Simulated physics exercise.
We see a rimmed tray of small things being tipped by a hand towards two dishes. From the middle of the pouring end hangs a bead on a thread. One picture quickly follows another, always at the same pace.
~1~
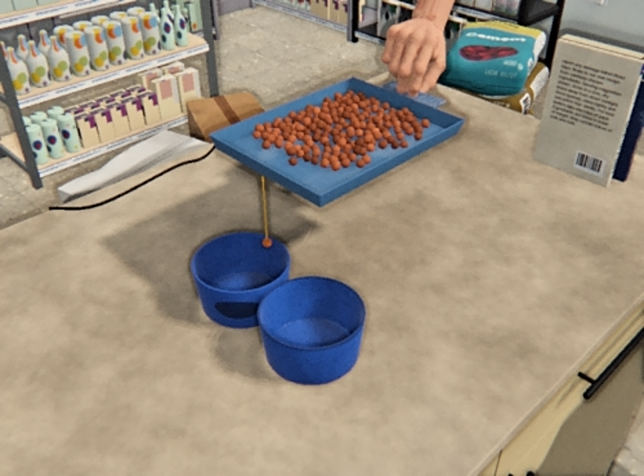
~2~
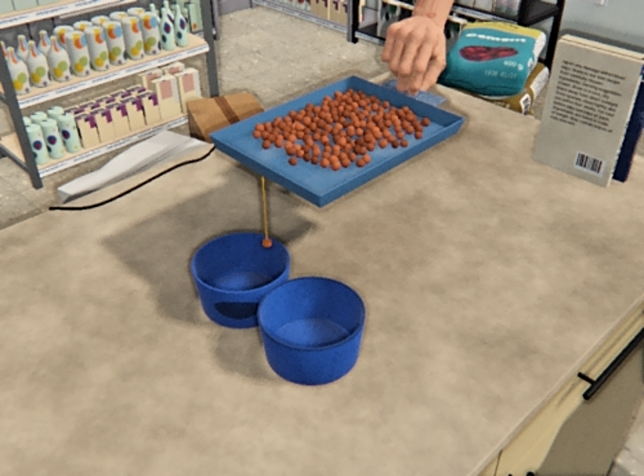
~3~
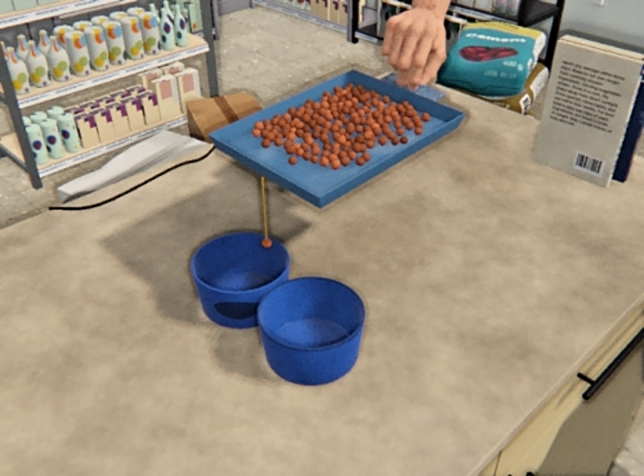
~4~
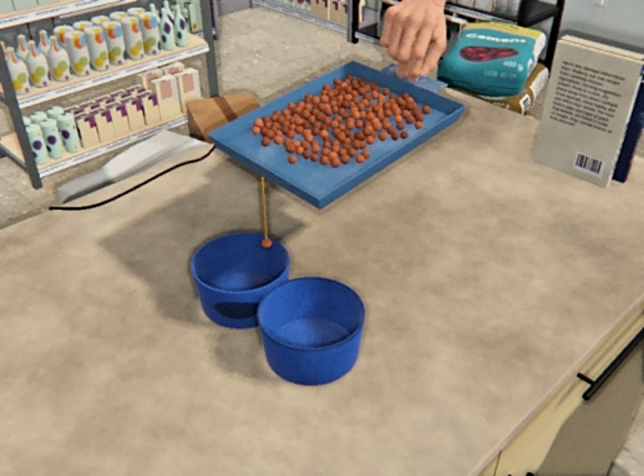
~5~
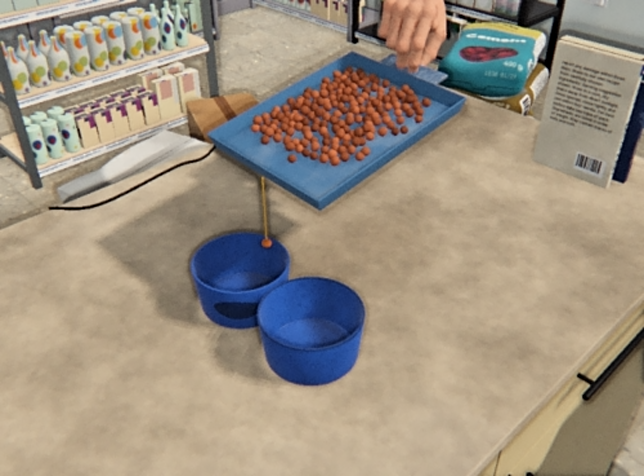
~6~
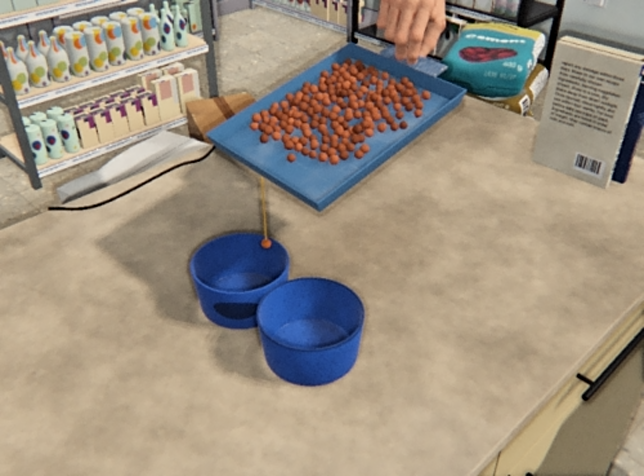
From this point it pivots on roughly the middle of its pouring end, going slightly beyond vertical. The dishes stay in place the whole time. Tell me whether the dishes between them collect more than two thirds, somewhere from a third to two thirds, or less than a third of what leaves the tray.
Between them they collect more than two thirds.
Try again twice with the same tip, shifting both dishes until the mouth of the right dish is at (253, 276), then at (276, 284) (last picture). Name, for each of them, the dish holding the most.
The first time it's the one placed on the right, and the second time it's the one placed on the right.
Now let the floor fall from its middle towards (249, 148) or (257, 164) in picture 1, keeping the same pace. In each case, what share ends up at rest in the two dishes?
30 % and 50 %.
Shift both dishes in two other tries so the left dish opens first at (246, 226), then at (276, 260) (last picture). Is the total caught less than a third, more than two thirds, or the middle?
Try 1 - under a third; try 2 - between a third and two thirds.
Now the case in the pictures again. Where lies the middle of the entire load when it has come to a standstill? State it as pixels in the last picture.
I'd place the middle at about (256, 319).
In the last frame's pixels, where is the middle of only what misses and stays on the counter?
About (190, 368) in the last picture.
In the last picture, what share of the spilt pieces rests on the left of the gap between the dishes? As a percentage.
I make it about 90 percent or so.
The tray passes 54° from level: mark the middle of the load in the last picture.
The middle of the load sits near (292, 134).
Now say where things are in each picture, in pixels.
In the first picture, corners of the pouring end at (216, 134) and (320, 191), level; middle of the load at (338, 128), clay pellets; left dish at (204, 299); right dish at (273, 354); bead on its thread at (267, 243).
In the second picture, corners of the pouring end at (216, 134) and (320, 192), level; middle of the load at (338, 128).
In the third picture, corners of the pouring end at (215, 134) and (320, 193), tipped barely, lowest at the right corner; middle of the load at (338, 124).
In the fourth picture, corners of the pouring end at (214, 134) and (319, 194), tipped a little, lowest at the right corner; middle of the load at (338, 120).
In the fifth picture, corners of the pouring end at (214, 133) and (319, 196), tipped a little, lowest at the right corner; middle of the load at (337, 115).
In the sixth picture, corners of the pouring end at (212, 133) and (318, 198), tipped a little, lowest at the right corner; middle of the load at (336, 110); left dish at (203, 300); right dish at (271, 355).
Soon after the last picture, tray tipped steeply; all on the tray.
A little later, tray tipped right over; nearly all on the tray; a stray few in the right dish; a stray few outside both; a stray few in the air.
Later still, tray tipped past a quarter turn; about a third in the right dish; about a third in the left dish; about a quarter outside both; a stray few in the air.
At rest, tray tipped past a quarter turn; about a third in the right dish; about a third in the left dish; about a quarter outside both; a stray few in the air.
